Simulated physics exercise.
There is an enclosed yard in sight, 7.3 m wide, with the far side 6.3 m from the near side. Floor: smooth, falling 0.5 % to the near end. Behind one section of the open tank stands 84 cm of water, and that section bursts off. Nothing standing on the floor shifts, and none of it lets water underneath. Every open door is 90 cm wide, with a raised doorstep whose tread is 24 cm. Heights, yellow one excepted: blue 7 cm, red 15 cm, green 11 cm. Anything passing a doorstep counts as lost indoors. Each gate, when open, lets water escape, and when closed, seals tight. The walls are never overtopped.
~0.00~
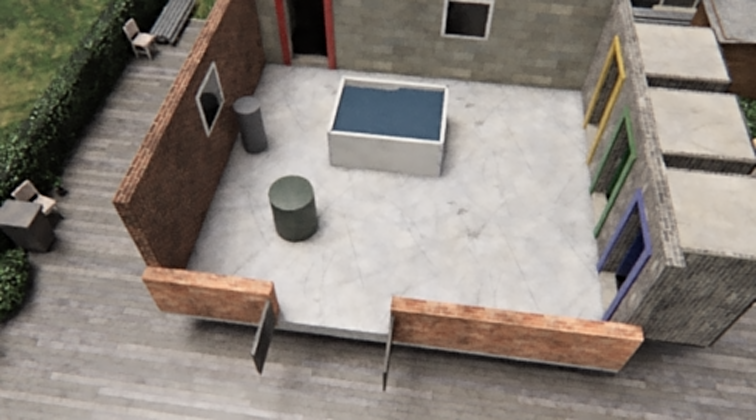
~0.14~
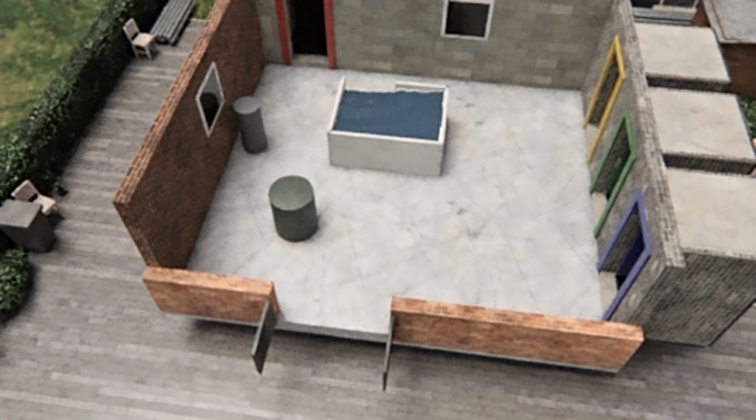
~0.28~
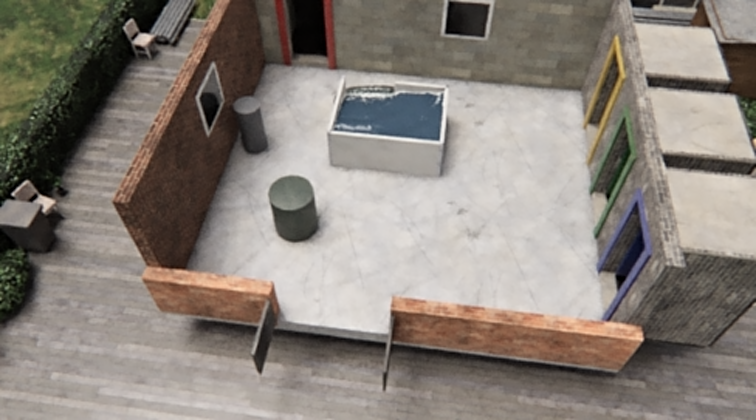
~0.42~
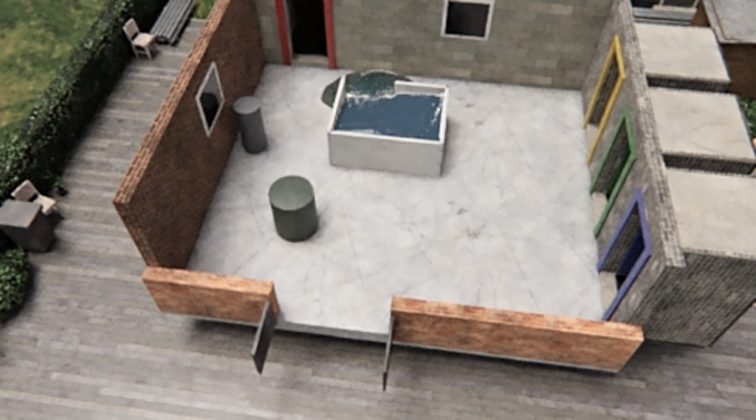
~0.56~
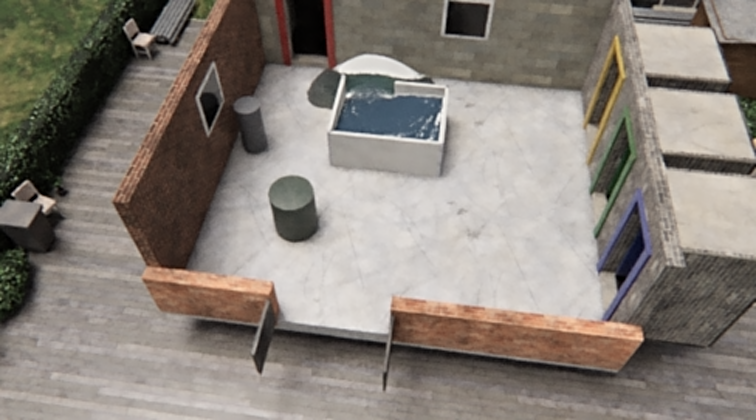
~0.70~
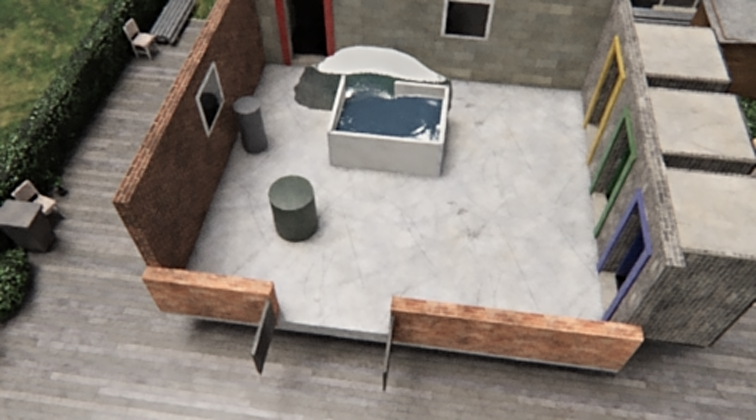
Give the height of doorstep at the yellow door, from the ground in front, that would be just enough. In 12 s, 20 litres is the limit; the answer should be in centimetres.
Close to 12.5 cm.
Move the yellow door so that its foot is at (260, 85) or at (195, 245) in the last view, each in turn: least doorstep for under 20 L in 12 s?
First place around 36 cm, second around 6.0 cm.
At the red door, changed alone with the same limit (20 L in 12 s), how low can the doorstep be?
For red, a step near 19 cm.
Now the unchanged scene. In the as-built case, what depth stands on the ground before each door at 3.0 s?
Blue door 0 cm, yellow door 20 cm, red door 17 cm, green door 1 cm.
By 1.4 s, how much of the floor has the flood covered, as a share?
Around 15 per cent of the floor.
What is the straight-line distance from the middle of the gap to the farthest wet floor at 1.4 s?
The front sits around 3.6 m out.
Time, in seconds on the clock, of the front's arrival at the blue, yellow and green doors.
Blue: 3.8 s; yellow: 2.2 s; green: 3.0 s.
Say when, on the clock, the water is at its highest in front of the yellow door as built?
About 3.0 seconds.
After 1.4 s water covers 15 % of the floor, deepest (55 cm) near (372, 77); it has not reached the yellow door.
After 3.0 s water covers 45 % of the floor, deepest (34 cm) near (256, 134); 20 cm at the yellow door, 0 litres in over its 18 cm doorstep.
After 12.0 s water covers 100 % of the floor, deepest (10 cm) near (314, 209); 5 cm at the yellow door, 1 litre in over its 18 cm doorstep.
At the yellow door as built, the water arrived by 2.3 s and peaked near 20 cm at 3.0 s.
Run again over the same 12 s with other heights there, 36 litres in over 10.5 cm, 9 litres over 14.5 cm. The limit of 20 litres is kept from about 12.5 cm up.
